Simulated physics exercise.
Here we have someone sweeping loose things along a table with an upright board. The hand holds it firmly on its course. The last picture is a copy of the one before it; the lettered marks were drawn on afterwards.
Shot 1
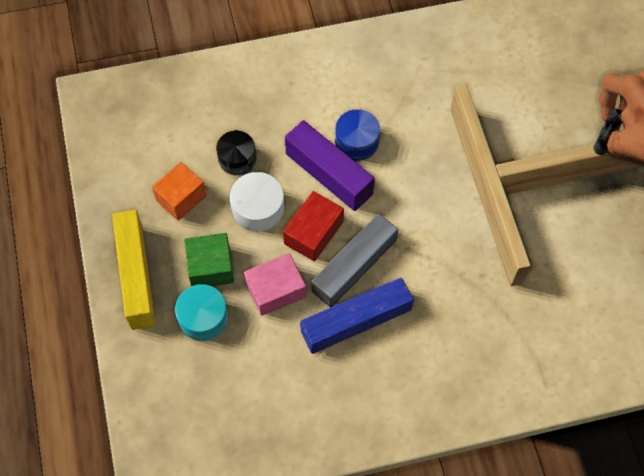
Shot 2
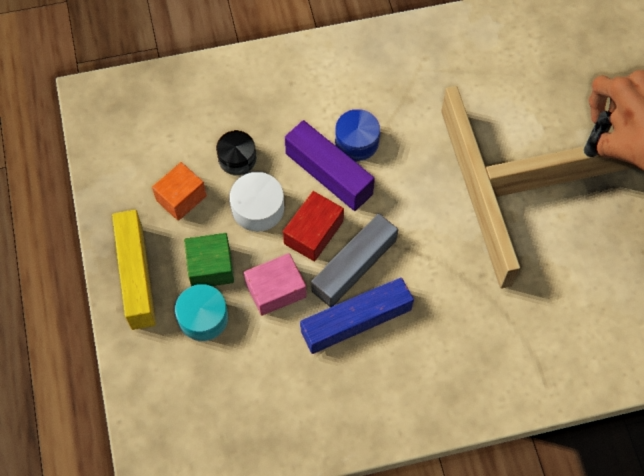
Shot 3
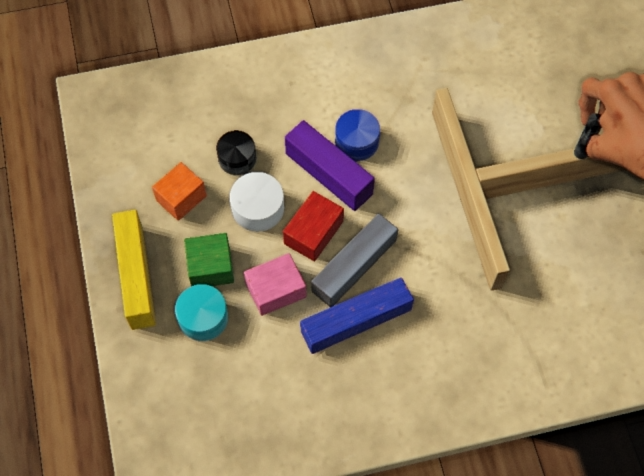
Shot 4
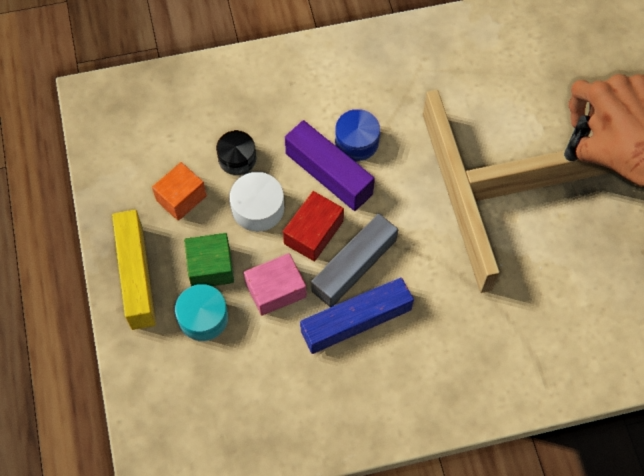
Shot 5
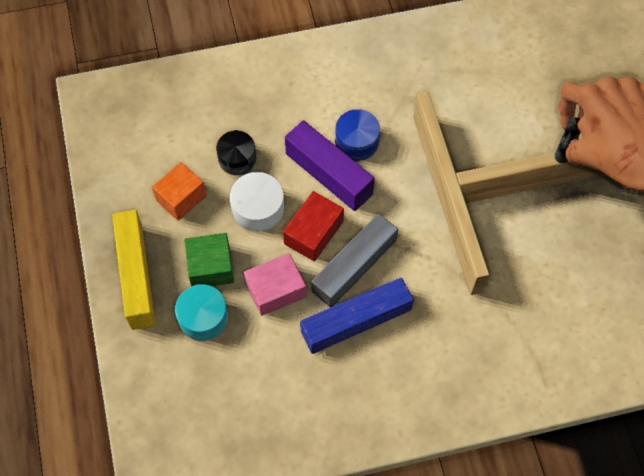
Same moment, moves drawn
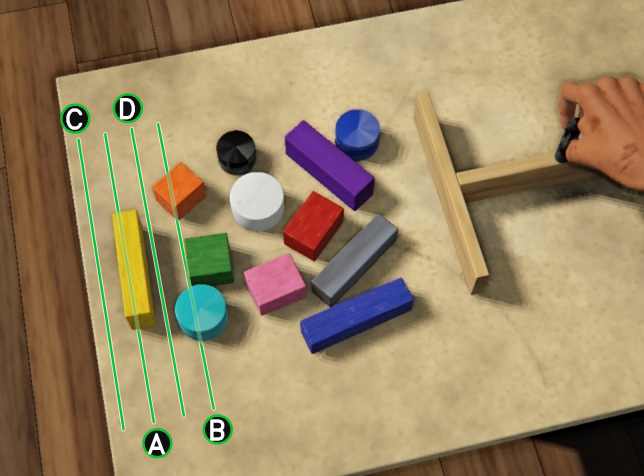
To begin with, a hand at the right grips the handle of an upright wooden board, with colourful blocks, bars and round tins lying to its left. The hand then slides the board steadily leftward across the table, narrowing the gap a little, while the loose pieces stay still and untouched.
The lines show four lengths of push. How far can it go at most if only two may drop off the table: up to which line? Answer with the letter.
Stop at B.
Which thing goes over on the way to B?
The yellow bar.
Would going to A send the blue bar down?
No.
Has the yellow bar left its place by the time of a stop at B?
Yes.
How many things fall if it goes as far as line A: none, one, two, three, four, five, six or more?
Six or more.
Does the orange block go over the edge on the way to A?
Yes.
On the copy, A at (128, 269); B at (184, 257); C at (100, 275); D at (156, 263).
On B. First, board (357, 200); blue bar (321, 332); black tin (231, 152).
Then, board (259, 220); yellow bar (123, 271); turquoise tin (175, 334).
Finally, board (185, 236); yellow bar over the edge; green block (94, 283); one fallen.
By contrast, A drops eight; C drops ten; D drops three.
